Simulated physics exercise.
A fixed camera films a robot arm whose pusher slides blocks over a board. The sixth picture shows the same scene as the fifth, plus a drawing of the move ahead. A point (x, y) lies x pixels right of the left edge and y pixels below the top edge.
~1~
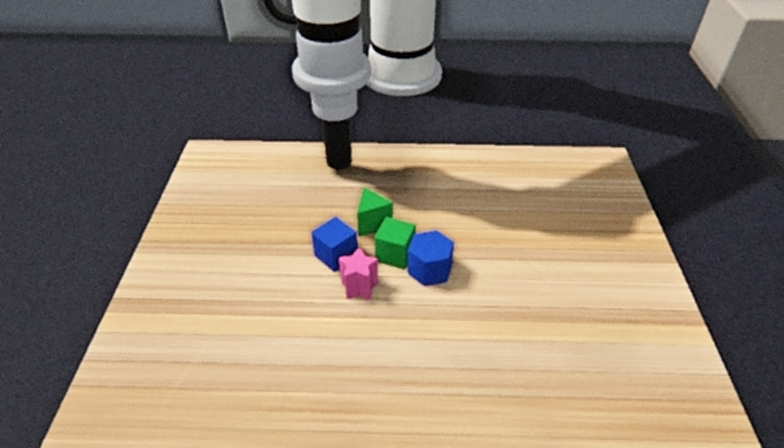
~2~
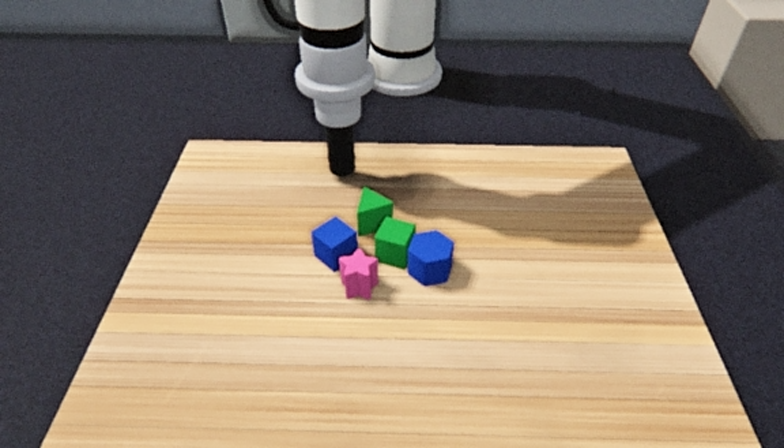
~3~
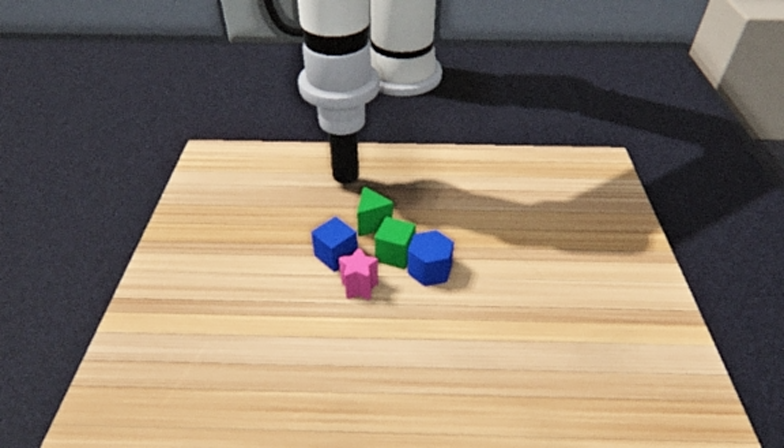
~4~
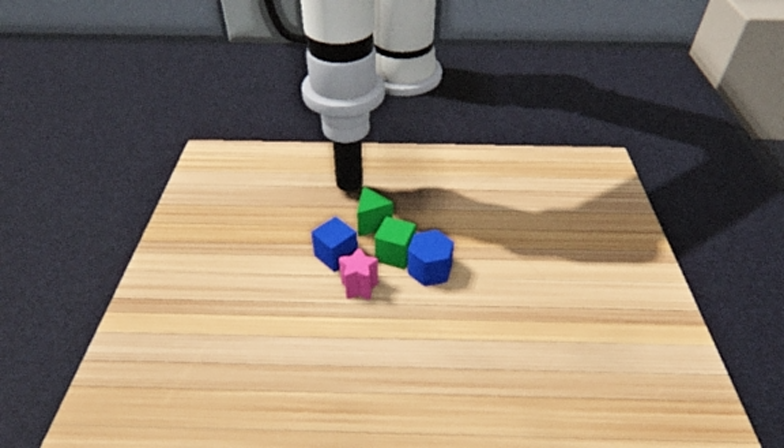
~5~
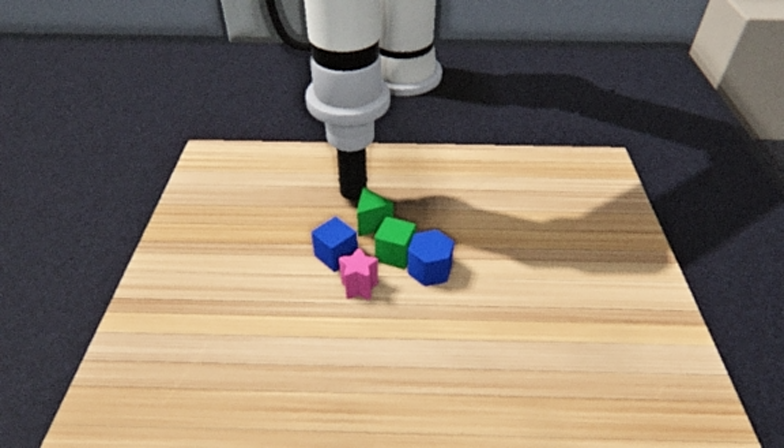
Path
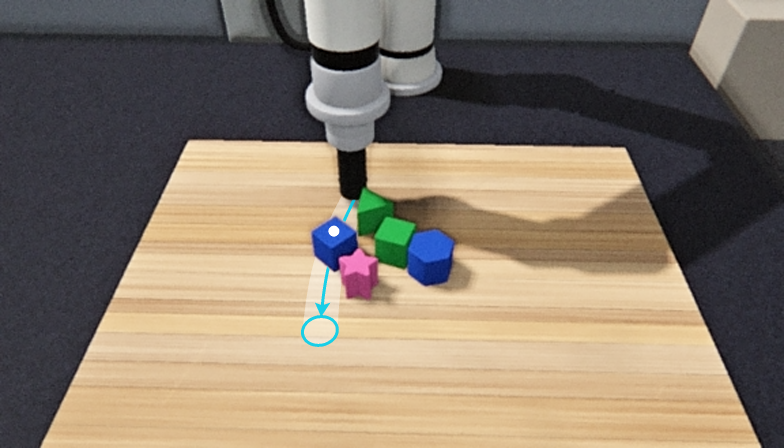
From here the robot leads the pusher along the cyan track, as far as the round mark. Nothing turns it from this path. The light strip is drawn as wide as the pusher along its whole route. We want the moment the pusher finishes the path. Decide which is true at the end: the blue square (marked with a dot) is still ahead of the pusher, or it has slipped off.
Ahead to the end.
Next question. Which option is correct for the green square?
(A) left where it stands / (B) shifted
Correct choice: A.
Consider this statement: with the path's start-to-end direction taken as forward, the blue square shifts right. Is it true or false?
That claim is false.
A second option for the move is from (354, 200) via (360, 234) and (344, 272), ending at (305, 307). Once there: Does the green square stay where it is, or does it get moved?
Here's my answer: The green square gets displaced.
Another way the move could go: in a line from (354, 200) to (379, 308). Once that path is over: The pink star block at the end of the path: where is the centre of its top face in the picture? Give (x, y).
I'd expect the centre of its top face to be at (348, 293).
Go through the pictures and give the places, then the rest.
In the first picture, lower end of the pusher (339, 163), tops of blocks, blue square (334, 231), pink star block (358, 262), green triangular piece (371, 200), green square (395, 230).
In the second picture, pusher (343, 169), blocks as before.
In the third picture, pusher (346, 176), blocks as before.
In the fourth picture, pusher (350, 184), blocks as before.
In the fifth picture, pusher (354, 192), blue square (334, 231), pink star block (358, 262), green triangular piece (371, 200), green square (395, 230).
The drawn path runs from (354, 200) via (338, 236) and (326, 280), ending at (320, 331); the dot is on the blue square.
On the path given first. One third of the way, pusher (337, 229); blue square (332, 239).
Two thirds of the way, pusher (325, 273); blue square (328, 282), turned 50° anticlockwise; pink star block (365, 270), turned 50° anticlockwise.
At the end, pusher (319, 323); blue square (337, 332), turned 95° anticlockwise; pink star block (365, 270), turned 50° anticlockwise; green triangular piece not moved; green square not moved.
